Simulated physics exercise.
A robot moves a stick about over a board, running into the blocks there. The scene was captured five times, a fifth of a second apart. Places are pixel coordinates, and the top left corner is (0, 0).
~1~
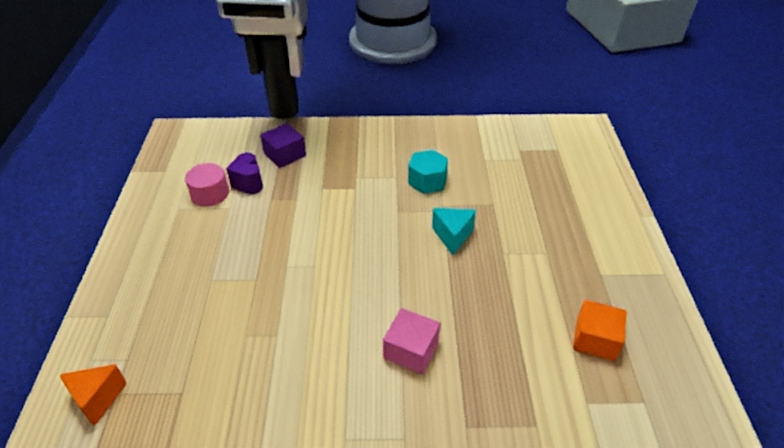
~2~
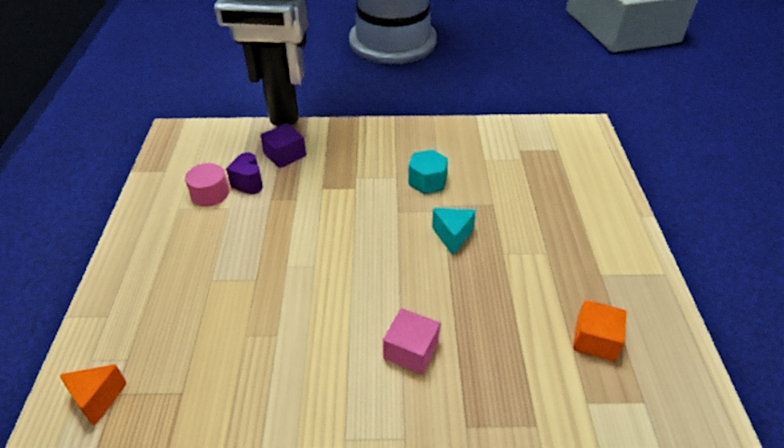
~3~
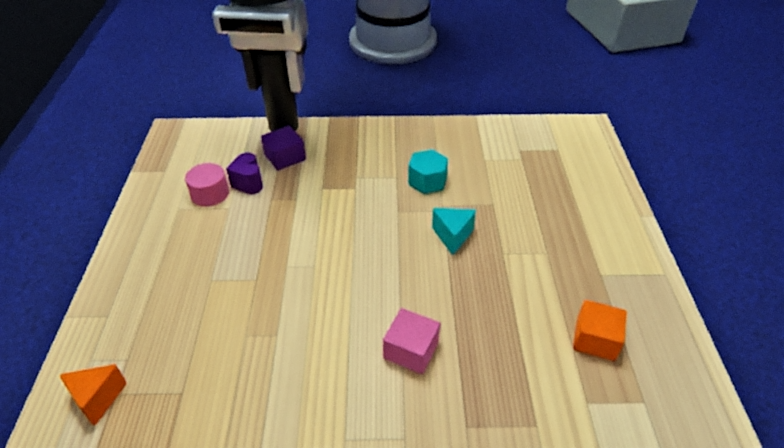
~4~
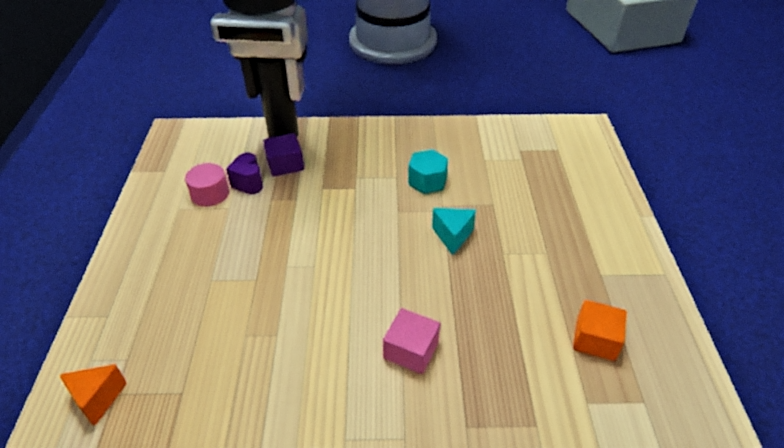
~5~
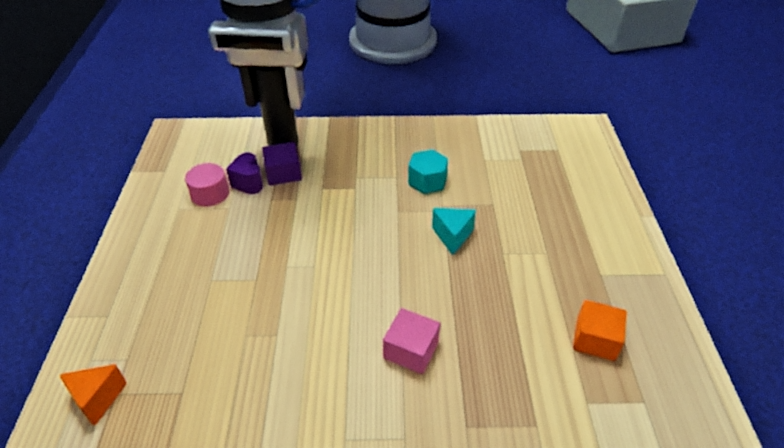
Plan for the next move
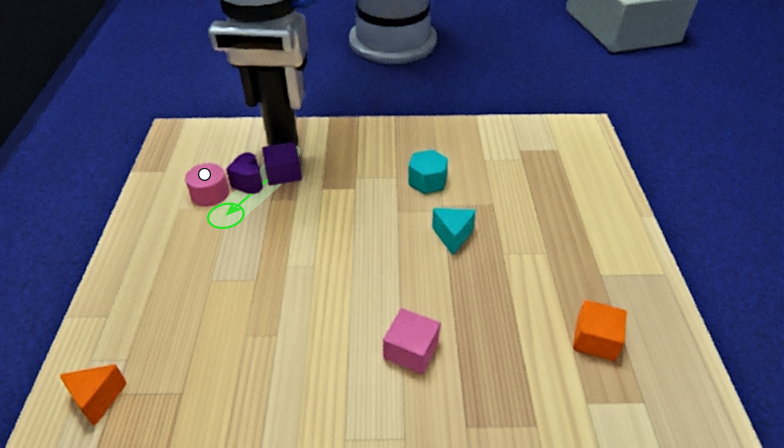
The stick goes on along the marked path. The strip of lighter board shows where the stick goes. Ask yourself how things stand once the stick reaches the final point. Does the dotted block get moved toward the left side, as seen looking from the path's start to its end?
Answer: No.
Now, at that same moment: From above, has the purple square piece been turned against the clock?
Answer: Yes.
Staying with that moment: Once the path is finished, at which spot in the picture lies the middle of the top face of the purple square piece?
The middle of its top is at (274, 188).
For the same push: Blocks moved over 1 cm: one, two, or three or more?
Counting only shifts above 1 cm, I get three or more blocks.
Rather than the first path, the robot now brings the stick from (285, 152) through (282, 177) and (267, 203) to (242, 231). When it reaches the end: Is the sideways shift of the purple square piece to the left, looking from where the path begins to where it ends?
Yes, it checks out.
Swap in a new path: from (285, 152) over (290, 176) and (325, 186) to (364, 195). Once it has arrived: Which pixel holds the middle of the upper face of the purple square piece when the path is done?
That would be at about pixel (279, 182).
The line goes from (285, 152) via (273, 173) and (251, 194), ending at (226, 216); the dot is on the pink round block.
The first path, step by step. One third of the way, stick (272, 164); purple heart block (240, 166); purple square piece (275, 175).
Two thirds of the way, stick (249, 185); pink round block (175, 181); purple heart block (210, 178), turned 55° clockwise; purple square piece (274, 188), turned 35° anticlockwise.
At the end, stick (223, 206); pink round block (157, 182); purple heart block (188, 188), turned 90° clockwise; purple square piece (274, 188), turned 40° anticlockwise.
